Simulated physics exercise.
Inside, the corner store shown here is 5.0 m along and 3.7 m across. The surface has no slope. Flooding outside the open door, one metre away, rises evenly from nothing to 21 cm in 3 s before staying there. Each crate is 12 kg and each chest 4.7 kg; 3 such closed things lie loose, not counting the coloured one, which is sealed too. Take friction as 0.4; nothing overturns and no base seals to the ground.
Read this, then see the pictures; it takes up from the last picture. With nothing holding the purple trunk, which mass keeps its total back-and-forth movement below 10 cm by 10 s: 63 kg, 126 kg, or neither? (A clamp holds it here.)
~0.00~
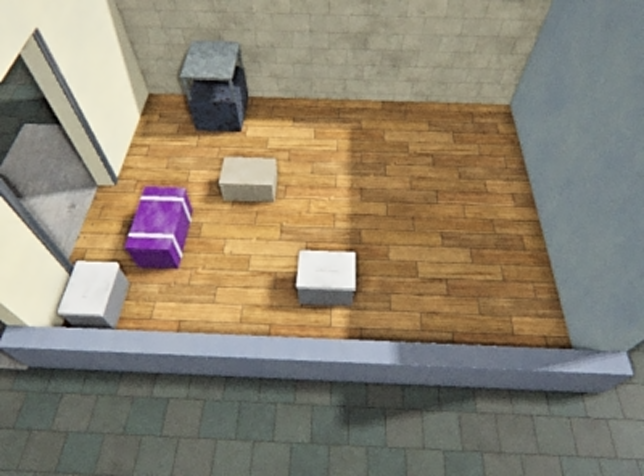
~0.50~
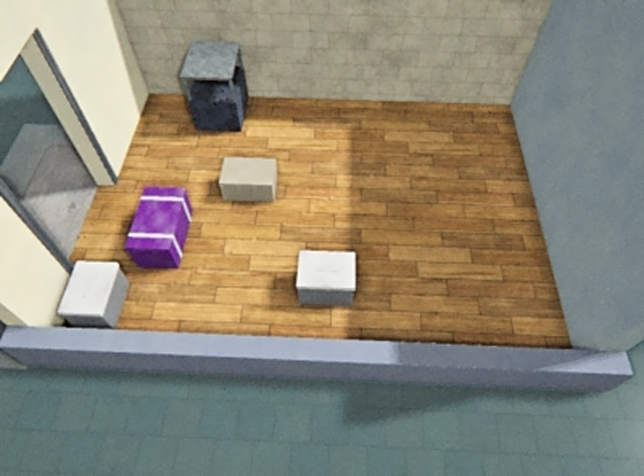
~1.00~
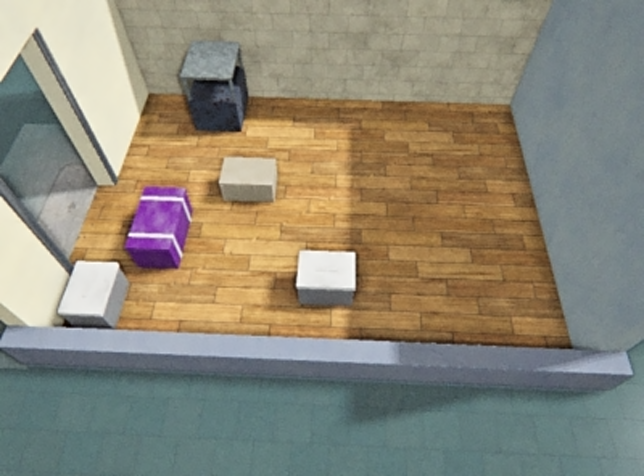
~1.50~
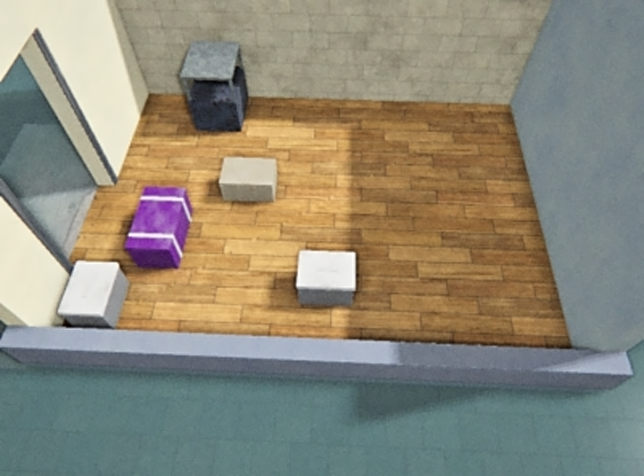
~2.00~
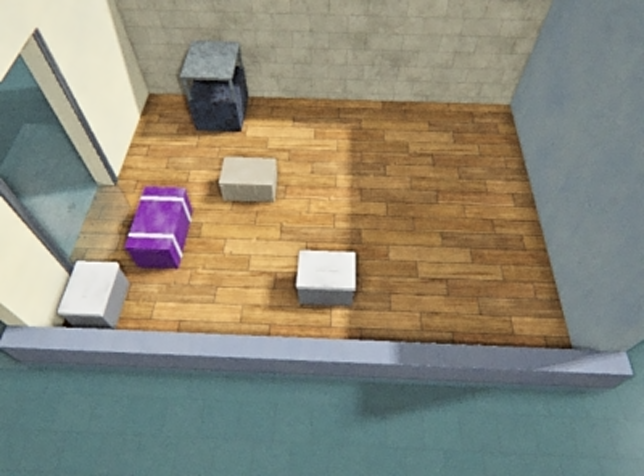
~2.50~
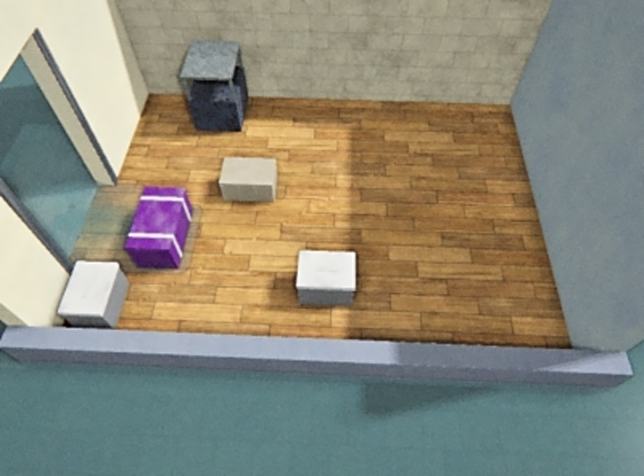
Only 126 kg.
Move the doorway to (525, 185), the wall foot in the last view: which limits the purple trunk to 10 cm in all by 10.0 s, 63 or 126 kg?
The small mass already works.
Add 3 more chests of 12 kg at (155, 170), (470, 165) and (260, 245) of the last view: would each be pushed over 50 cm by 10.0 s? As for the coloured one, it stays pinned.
Spot one crosses the limit, spot two stays inside, spot three stays inside.
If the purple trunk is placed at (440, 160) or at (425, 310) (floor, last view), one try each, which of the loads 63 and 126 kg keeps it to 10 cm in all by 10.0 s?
Well, first the light mass is sufficient, and next the light mass is sufficient.
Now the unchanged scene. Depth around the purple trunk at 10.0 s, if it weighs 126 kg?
7 cm, roughly.
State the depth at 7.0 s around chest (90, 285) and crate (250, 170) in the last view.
Some 2 cm at the first, some 3 cm at the second.
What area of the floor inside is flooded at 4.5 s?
Near 6.0 m2 in all.
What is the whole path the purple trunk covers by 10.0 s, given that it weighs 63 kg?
50 cm in all.
After 3.5 s the purple trunk would be 4 cm from its start with 63 kg and 0 cm from its start with 126 kg; 8 cm of water round it then.
After 4.5 s the purple trunk would be 33 cm from its start with 63 kg and 0 cm from its start with 126 kg; 7 cm of water round it then.
After 7.0 s the purple trunk would be 40 cm from its start with 63 kg and 0 cm from its start with 126 kg; 7 cm of water round it then.
After 10.0 s the purple trunk would be 48 cm from its start with 63 kg and 0 cm from its start with 126 kg; 7 cm of water round it then.
